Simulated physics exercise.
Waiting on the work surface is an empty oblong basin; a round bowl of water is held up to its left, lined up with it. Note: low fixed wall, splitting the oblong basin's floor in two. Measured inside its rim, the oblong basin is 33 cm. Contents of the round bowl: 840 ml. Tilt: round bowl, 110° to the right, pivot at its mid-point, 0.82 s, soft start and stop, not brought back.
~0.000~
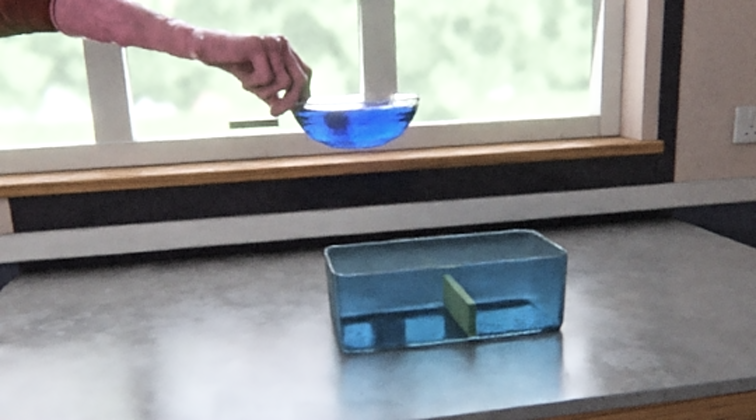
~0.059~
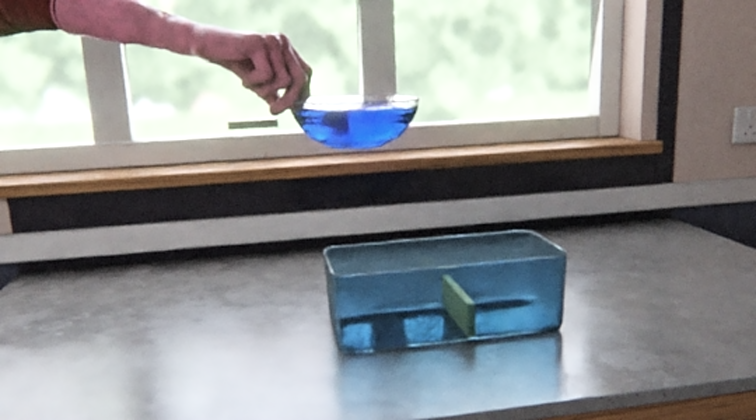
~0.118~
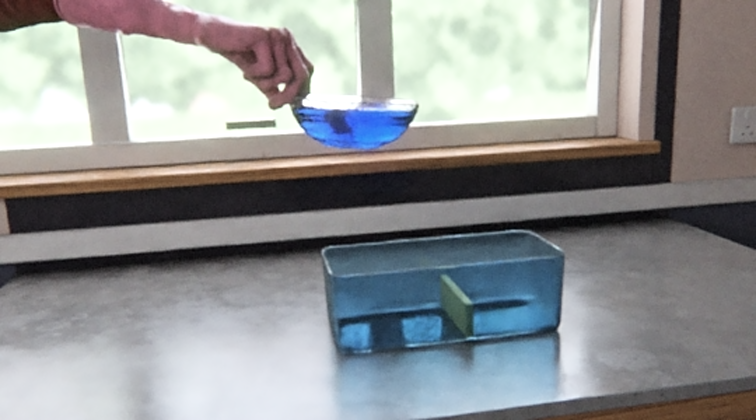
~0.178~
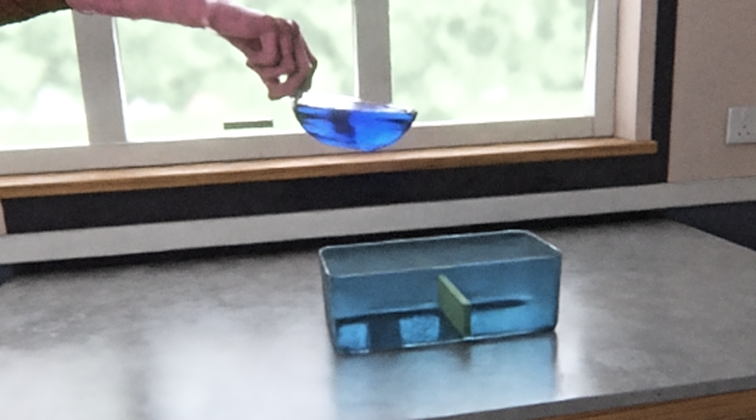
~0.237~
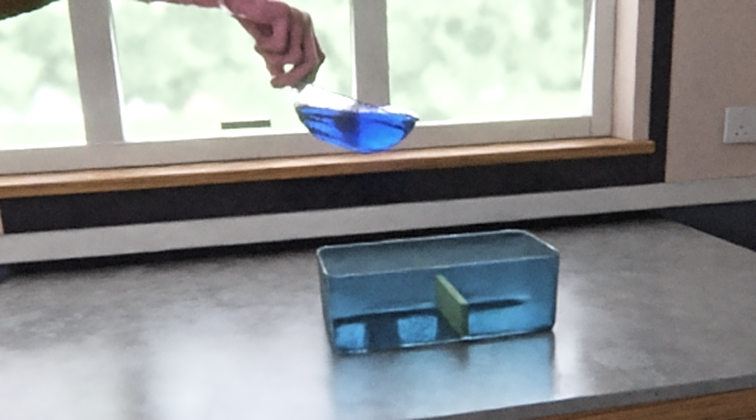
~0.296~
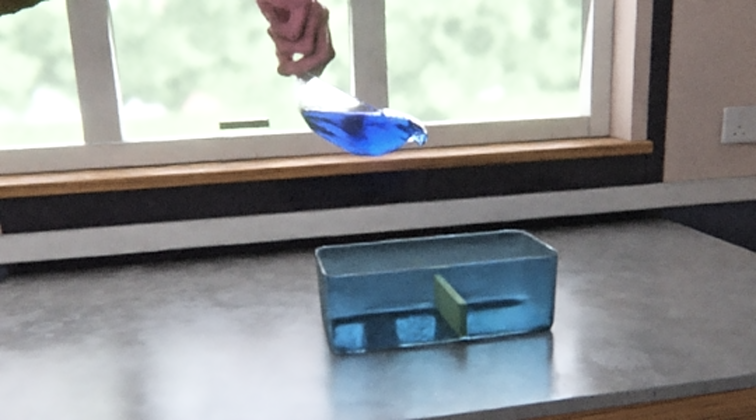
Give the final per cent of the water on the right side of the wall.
The right side ends with about 56 per cent.
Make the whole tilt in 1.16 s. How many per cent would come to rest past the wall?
In that case, some 65 percent.
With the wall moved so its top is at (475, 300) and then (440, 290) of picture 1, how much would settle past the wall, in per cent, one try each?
In order, 35 and 75 per cent.
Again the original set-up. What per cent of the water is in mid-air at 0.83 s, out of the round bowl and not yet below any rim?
Near 8 per cent, I'd say.
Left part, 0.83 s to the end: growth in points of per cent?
2 %.
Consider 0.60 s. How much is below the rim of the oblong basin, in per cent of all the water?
56 %, more or less.
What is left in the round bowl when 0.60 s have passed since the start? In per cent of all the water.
Portion remaining: Approx. 3 per cent.
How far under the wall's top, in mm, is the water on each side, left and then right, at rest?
Measured: Left around 38 mm, right around 24 mm.
After 0.60 s the tilt is 92° and 3 per cent is still to pour, 6 is left of the wall and 50 right of it.
After 0.83 s the tilt is 110° and 0 per cent is still to pour, 36 is left of the wall and 53 right of it.
After 1.06 s the tilt is 110° and 0 per cent is still to pour, 37 is left of the wall and 56 right of it.
After 1.32 s the tilt is 110° and 0 per cent is still to pour, 38 is left of the wall and 56 right of it.
In the end 38 per cent lies left of the wall, 56 right of it and 6 outside.
